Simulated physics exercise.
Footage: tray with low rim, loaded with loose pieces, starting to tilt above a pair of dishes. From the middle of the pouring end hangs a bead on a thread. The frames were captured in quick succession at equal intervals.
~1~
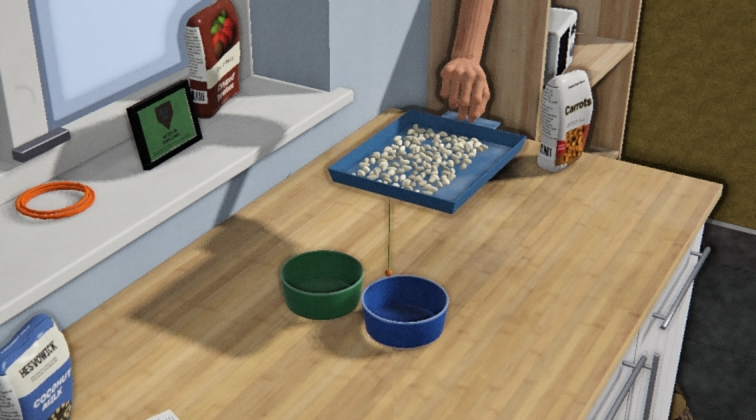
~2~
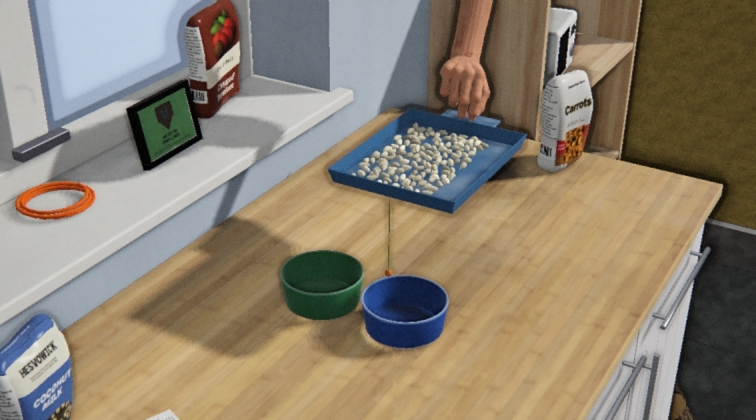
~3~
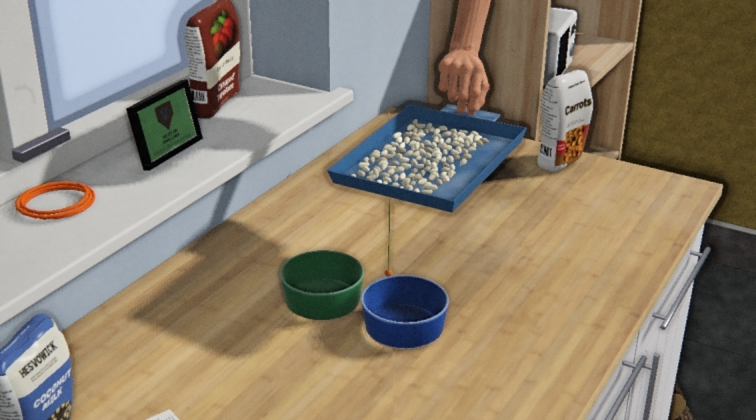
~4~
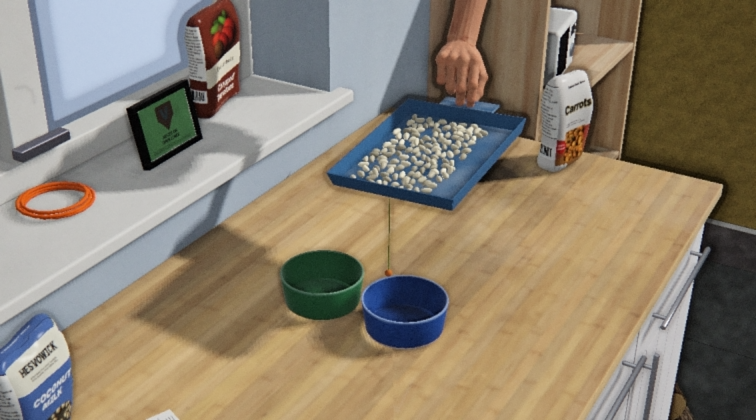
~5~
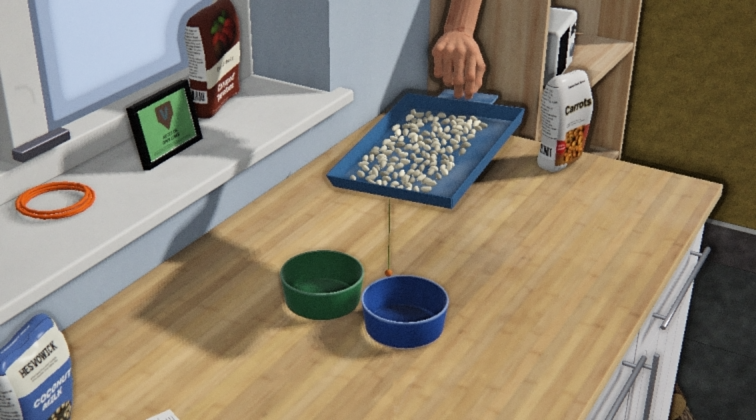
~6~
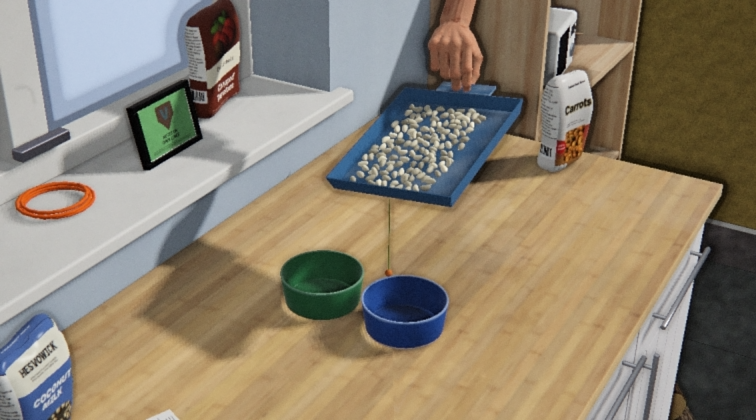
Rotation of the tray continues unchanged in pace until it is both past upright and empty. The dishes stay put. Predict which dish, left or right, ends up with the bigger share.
Larger portion: Left.
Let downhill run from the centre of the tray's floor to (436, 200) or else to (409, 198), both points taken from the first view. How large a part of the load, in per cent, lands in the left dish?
It comes to about 0 per cent the first time and about 0 per cent the second.
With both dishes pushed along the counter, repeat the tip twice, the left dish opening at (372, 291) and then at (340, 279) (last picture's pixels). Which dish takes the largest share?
The first time the left-side one comes out ahead, the second time the left-side one.
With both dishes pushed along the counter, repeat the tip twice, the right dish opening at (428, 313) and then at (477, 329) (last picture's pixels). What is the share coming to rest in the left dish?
Close to 80 in a hundred, then close to 20 in a hundred.
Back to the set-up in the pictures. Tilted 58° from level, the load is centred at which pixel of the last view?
(376, 152).
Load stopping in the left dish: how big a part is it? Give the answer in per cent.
That share is close to 80 %.
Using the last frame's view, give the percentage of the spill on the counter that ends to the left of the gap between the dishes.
80 in a hundred, roughly.
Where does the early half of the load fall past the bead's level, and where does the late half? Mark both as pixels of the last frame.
Around (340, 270) first; around (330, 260) second.
Shortly afterwards, tray tipped steeply; the whole lot on the tray.
Next, tray tipped right over; the whole lot on the tray.
Some moments later, tray tipped past a quarter turn; only a few in the right dish; the bulk in the left dish; near a quarter outside both.
In the end, tray tipped past a quarter turn; only a few in the right dish; the bulk in the left dish; near a quarter outside both.
